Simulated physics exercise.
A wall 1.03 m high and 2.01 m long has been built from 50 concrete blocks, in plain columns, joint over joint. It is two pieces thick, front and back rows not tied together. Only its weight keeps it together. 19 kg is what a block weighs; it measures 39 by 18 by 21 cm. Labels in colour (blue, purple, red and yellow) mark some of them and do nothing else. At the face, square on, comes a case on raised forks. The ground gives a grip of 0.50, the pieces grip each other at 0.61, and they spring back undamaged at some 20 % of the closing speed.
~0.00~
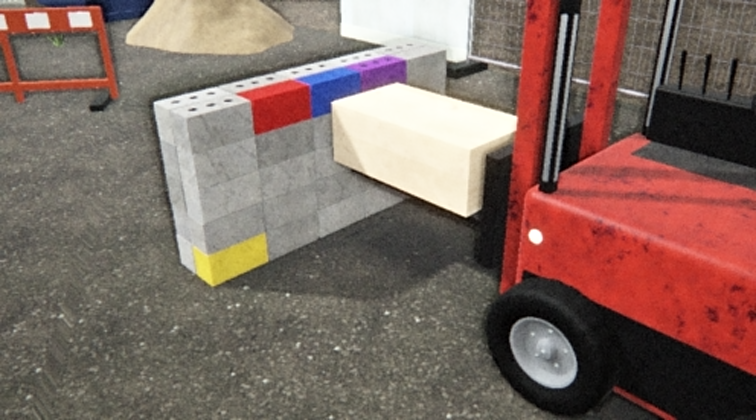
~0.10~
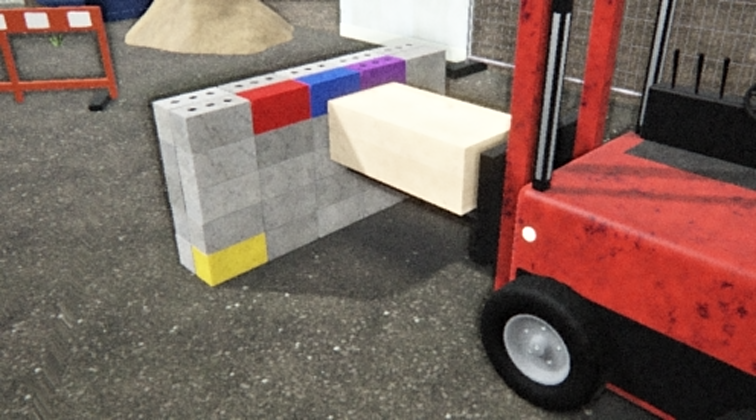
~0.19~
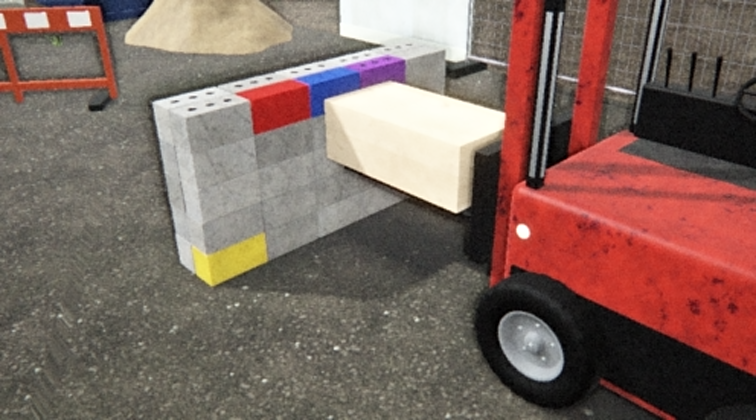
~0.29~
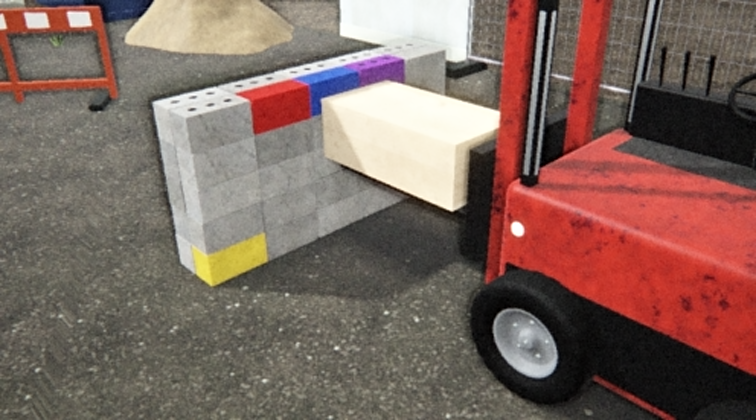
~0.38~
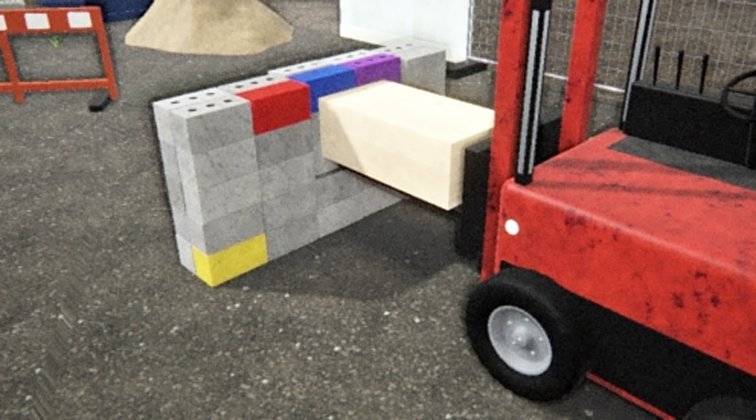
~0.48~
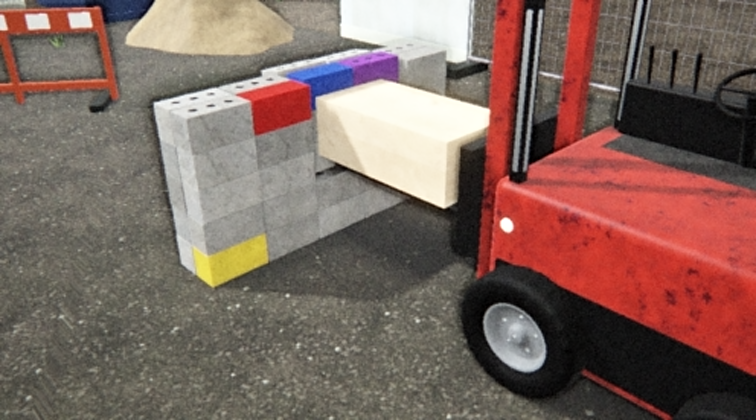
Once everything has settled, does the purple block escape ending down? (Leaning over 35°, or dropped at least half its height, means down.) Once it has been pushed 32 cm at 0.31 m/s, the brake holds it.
No, it ends down.
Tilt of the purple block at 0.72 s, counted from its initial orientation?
Tilt from start: Approx. 5 degrees.
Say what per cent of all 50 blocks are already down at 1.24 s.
By then, 30 per cent.
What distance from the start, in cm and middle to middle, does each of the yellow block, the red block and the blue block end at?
Moved: Yellow 0, red 0, blue 60.
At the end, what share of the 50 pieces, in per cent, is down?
I'd put it at roughly 30 per cent of them.
After 0.72 s, none of the 50 blocks down, 16 disturbed; purple block 4° from how it stood; blue block 4° from how it stood.
After 0.98 s, 12 of the 50 blocks down; purple block 7 cm lower; blue block 6 cm lower.
After 1.24 s, 16 of the 50 blocks down; purple block 11° from how it stood, 31 cm lower; blue block 3° from how it stood, 31 cm lower.
In the end (2.1 s), 16 of the 50 blocks down; purple block 47 cm lower; blue block 47 cm lower; yellow block unmoved. From the last view, middles, purple block near (347, 134), blue block near (296, 149).
